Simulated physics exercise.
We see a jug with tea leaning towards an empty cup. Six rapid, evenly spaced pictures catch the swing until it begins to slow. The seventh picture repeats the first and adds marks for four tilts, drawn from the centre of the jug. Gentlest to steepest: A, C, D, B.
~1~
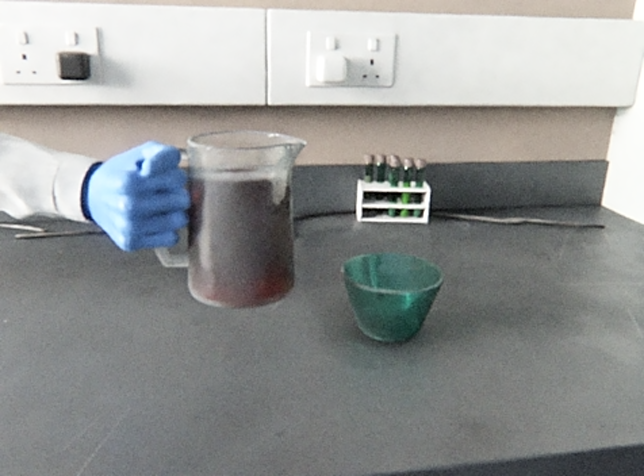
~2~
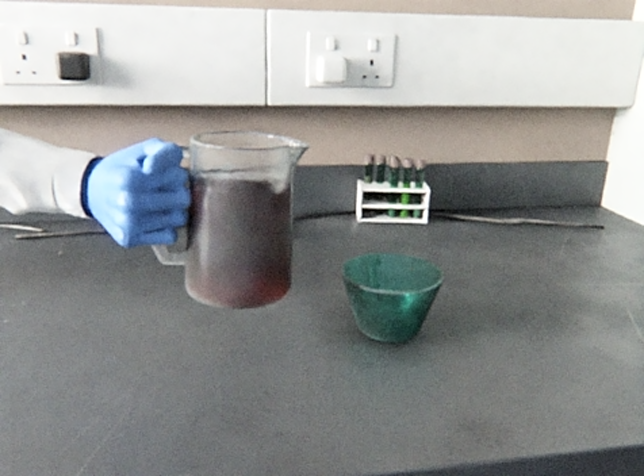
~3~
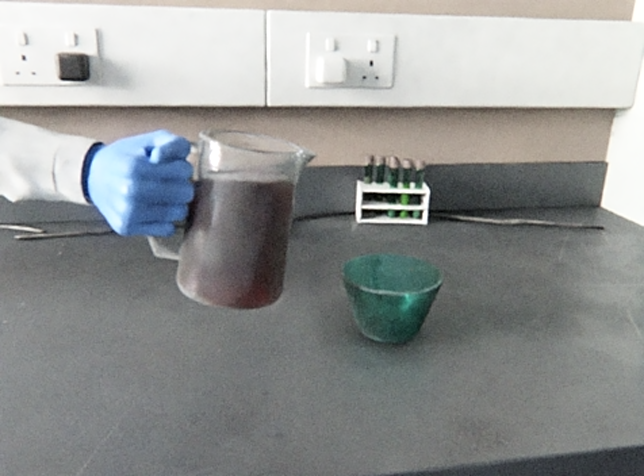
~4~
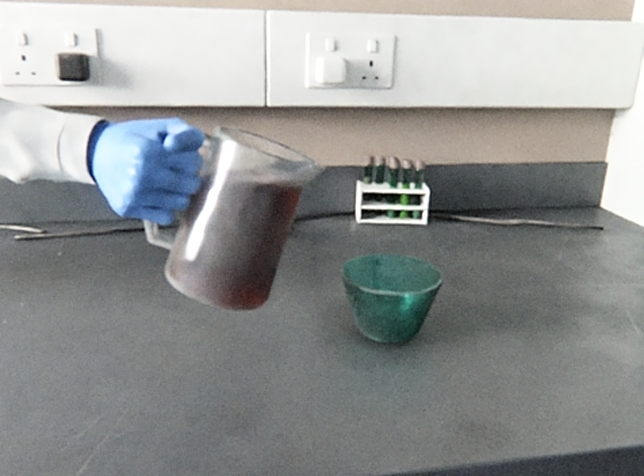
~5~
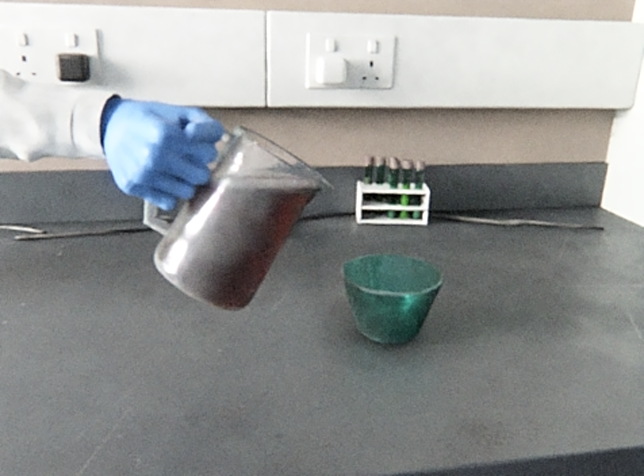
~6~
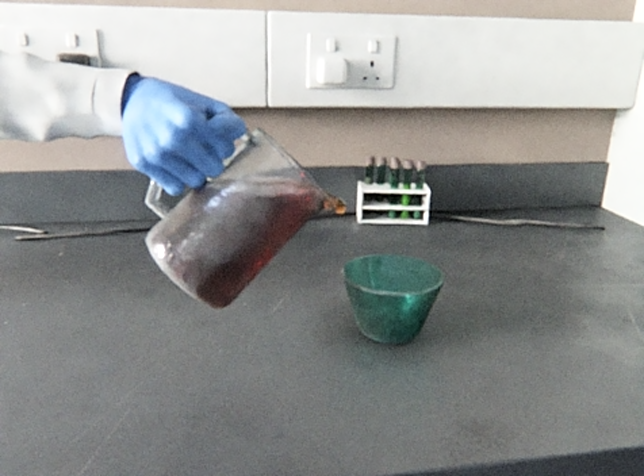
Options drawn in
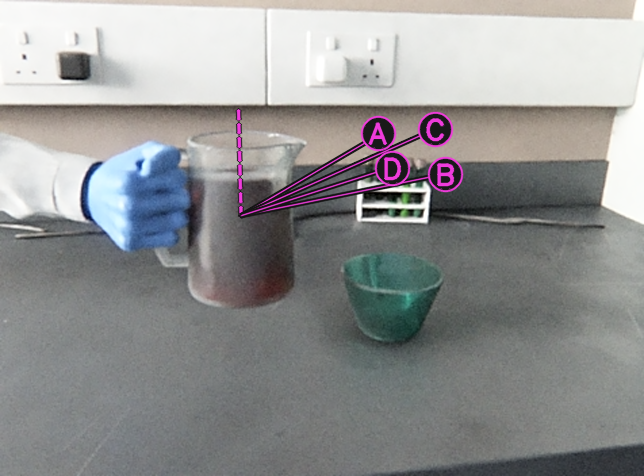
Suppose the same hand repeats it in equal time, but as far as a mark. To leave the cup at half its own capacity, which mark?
A beats the others.
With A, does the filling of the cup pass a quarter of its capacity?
Yes, clearly.
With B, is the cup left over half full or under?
Over.
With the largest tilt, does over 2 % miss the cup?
Yes, it does.
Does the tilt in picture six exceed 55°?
No.
On the marked copy, A at (364, 143); B at (428, 177); C at (420, 135); D at (375, 172).
Choosing A, the cup ends with about 50 % of what it can hold.
Choosing B, the cup ends with about 85 % of what it can hold; 20 % of the tea is spilt.
Choosing C, the cup ends with about 74 % of what it can hold.
Choosing D, the cup ends with about 85 % of what it can hold; 8 % of the tea is spilt.
